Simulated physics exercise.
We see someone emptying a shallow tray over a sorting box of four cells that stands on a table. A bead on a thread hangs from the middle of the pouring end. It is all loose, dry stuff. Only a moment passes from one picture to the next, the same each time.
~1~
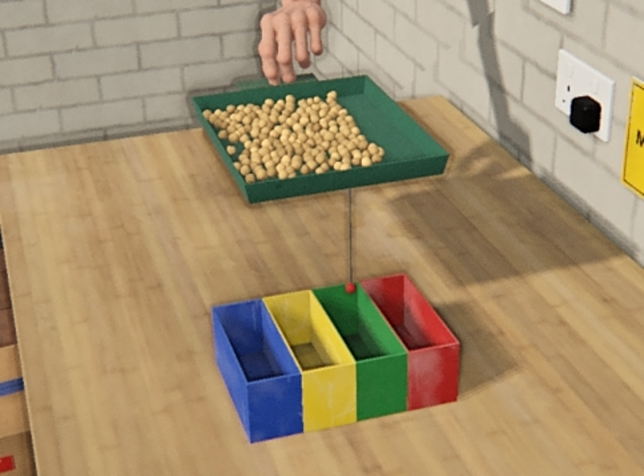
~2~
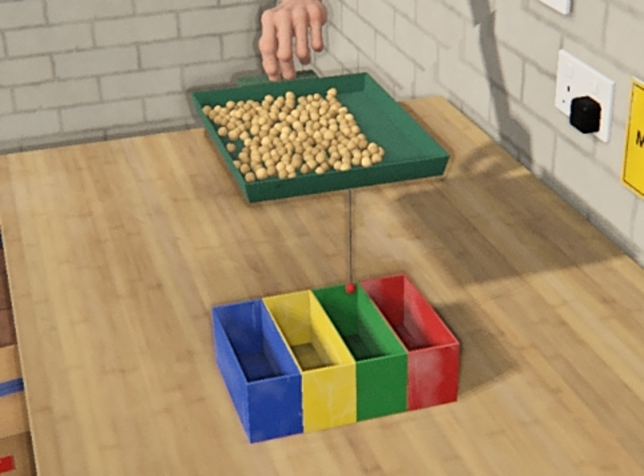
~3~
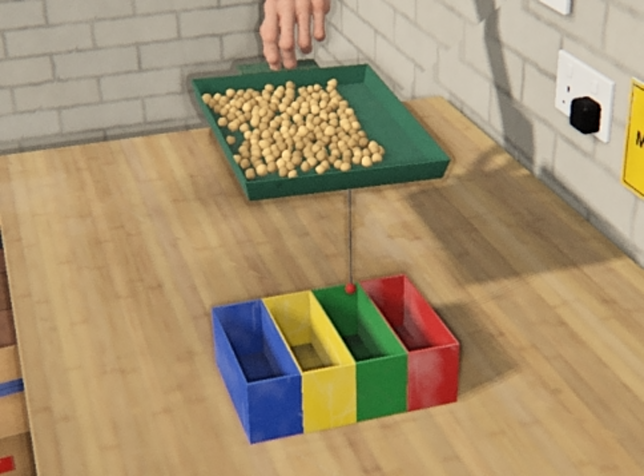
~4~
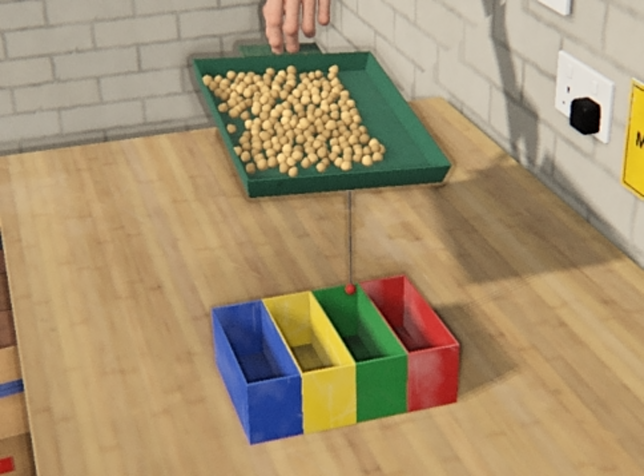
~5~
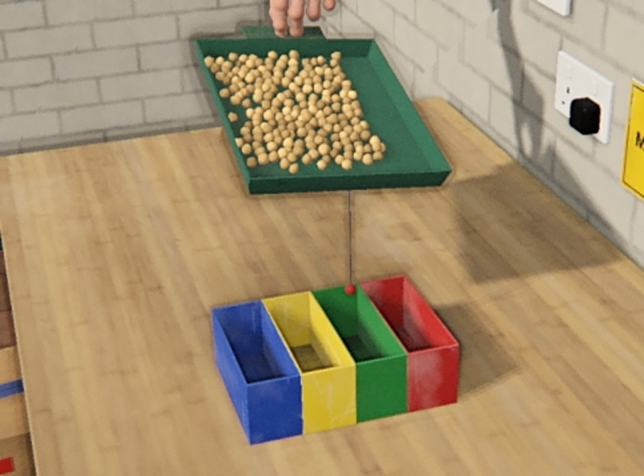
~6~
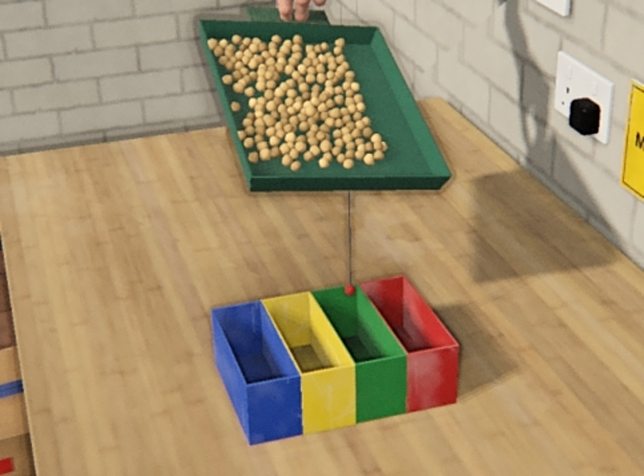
A hand raises the back of a green tray of chickpeas above four coloured cells.
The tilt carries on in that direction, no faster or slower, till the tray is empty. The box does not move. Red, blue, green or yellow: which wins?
The red one ends fullest.
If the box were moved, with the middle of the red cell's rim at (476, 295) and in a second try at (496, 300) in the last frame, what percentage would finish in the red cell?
First some 20, then 10 per cent.
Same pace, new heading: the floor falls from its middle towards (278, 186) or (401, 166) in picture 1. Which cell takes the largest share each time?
The first try: Blue. The second: The cell in red.
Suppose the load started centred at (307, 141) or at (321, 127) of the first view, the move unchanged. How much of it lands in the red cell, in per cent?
Near 40 % and 30 %.
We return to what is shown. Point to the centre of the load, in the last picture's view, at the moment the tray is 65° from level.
At about (381, 140).
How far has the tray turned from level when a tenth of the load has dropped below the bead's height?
Roughly 90°.
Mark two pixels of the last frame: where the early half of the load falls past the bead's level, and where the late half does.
First near (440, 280), later near (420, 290).
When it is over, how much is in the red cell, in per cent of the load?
It comes to 30 per cent or so.
Soon, tray tipped steeply; nearly all on the tray; a stray few falling or outside the box.
A while on, tray tipped past a quarter turn; most on the tray; a small part in the red cell; a stray few in the green cell; a small part falling or outside the box.
Towards the end, tray tipped past a quarter turn; about a third in the red cell; a small part in the green cell; about half falling or outside the box.
Finally, tray tipped past a quarter turn; about a third in the red cell; a small part in the green cell; none in the blue cell; none in the yellow cell; about half outside the box.
